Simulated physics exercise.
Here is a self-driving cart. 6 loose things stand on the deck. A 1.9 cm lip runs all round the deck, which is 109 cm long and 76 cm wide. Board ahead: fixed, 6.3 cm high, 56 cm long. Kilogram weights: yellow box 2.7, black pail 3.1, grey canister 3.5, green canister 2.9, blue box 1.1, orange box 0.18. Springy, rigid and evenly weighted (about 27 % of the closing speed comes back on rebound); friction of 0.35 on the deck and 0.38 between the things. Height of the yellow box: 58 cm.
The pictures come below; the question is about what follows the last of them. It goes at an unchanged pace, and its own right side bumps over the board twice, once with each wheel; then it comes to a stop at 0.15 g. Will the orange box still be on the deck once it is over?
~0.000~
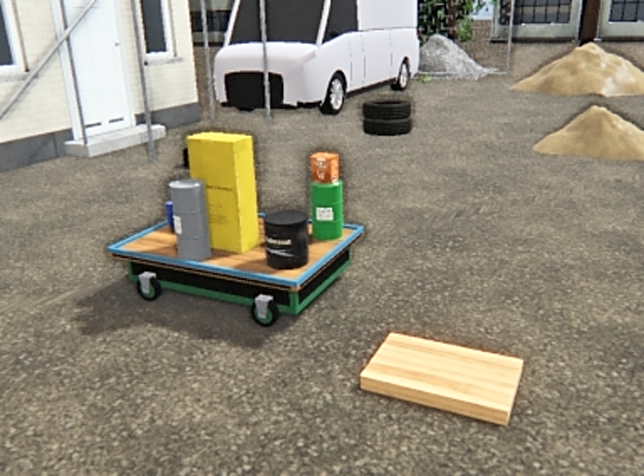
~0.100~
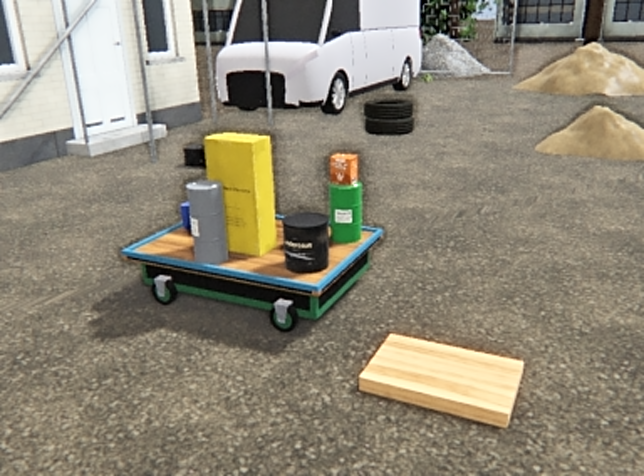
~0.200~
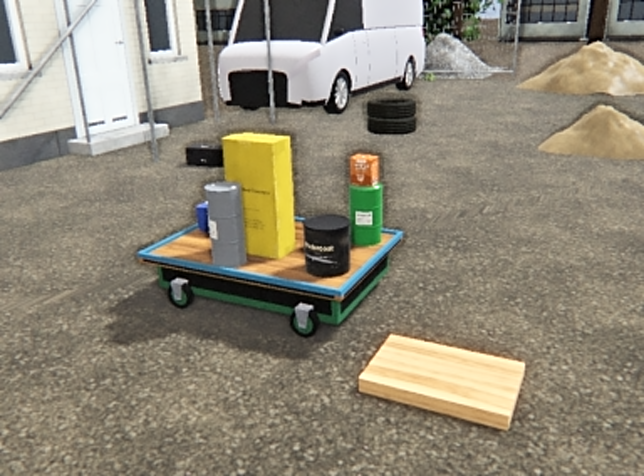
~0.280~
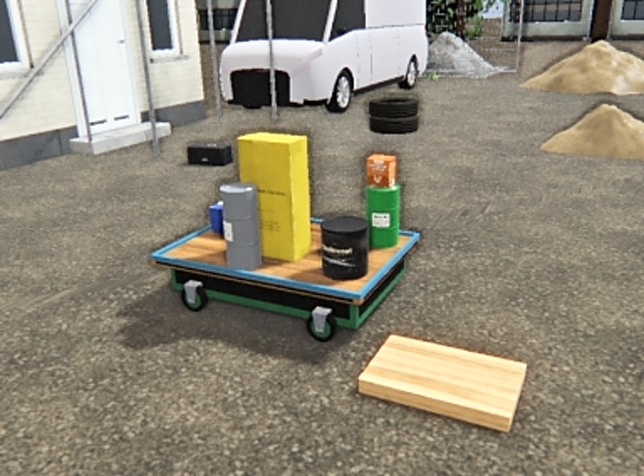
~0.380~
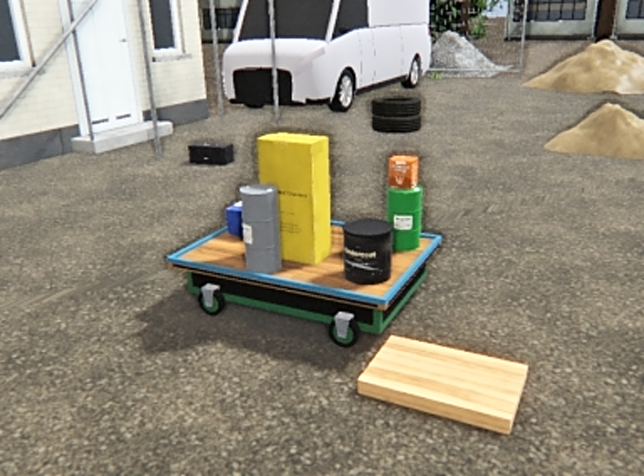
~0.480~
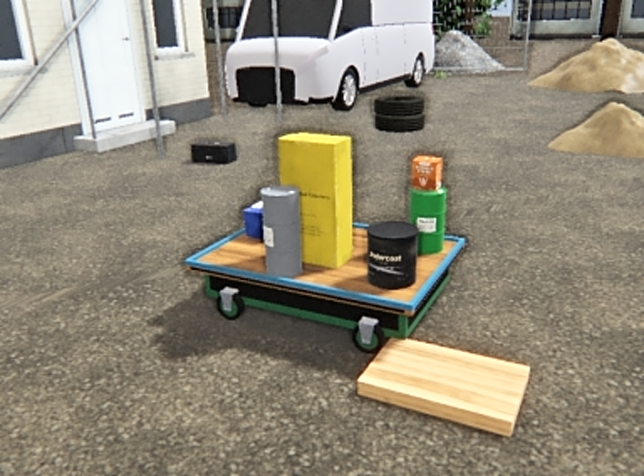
No, it is no longer carried.
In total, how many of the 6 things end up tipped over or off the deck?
The answer: 2.
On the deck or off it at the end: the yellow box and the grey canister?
Once it settles, the yellow box keeps within bounds; as for the grey canister, it has gone out of bounds.
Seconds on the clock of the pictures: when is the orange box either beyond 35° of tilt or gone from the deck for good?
Roughly at the 1.0 s mark.
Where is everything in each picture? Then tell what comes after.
Cart has run 0 cm; orange box (325, 168); yellow box (224, 193), in the first picture.
Cart has run 11 cm; grey canister (208, 223); green canister (346, 212), in the second picture.
Cart has run 22 cm; yellow box (260, 196), in the third picture.
Cart has run 31 cm; black pail (345, 248); grey canister (242, 227), in the fourth picture.
Cart has run 42 cm; green canister (404, 217), in the fifth picture.
Cart has run 53 cm; orange box (427, 174); yellow box (317, 200), in the sixth picture.
Around 0.98 s, cart has run 108 cm; orange box at 42° to upright near (529, 179); grey canister at 12° to upright; black pail shifted 5 cm.
Around 1.38 s, cart has run 152 cm; orange box now off the deck; grey canister at 35° to upright; yellow box at 13° to upright.
Around 1.78 s, cart has run 196 cm; grey canister upside down; yellow box at 16° to upright; black pail shifted 6 cm.
Around 2.28 s, cart has run 242 cm; grey canister now off the deck; black pail shifted 6 cm; yellow box shifted 2 cm.
Finally (3.1 s), off the deck, grey canister and orange box; the other 4 still in place (within 10 cm). Final places as that camera would see them, orange box near (613, 273).
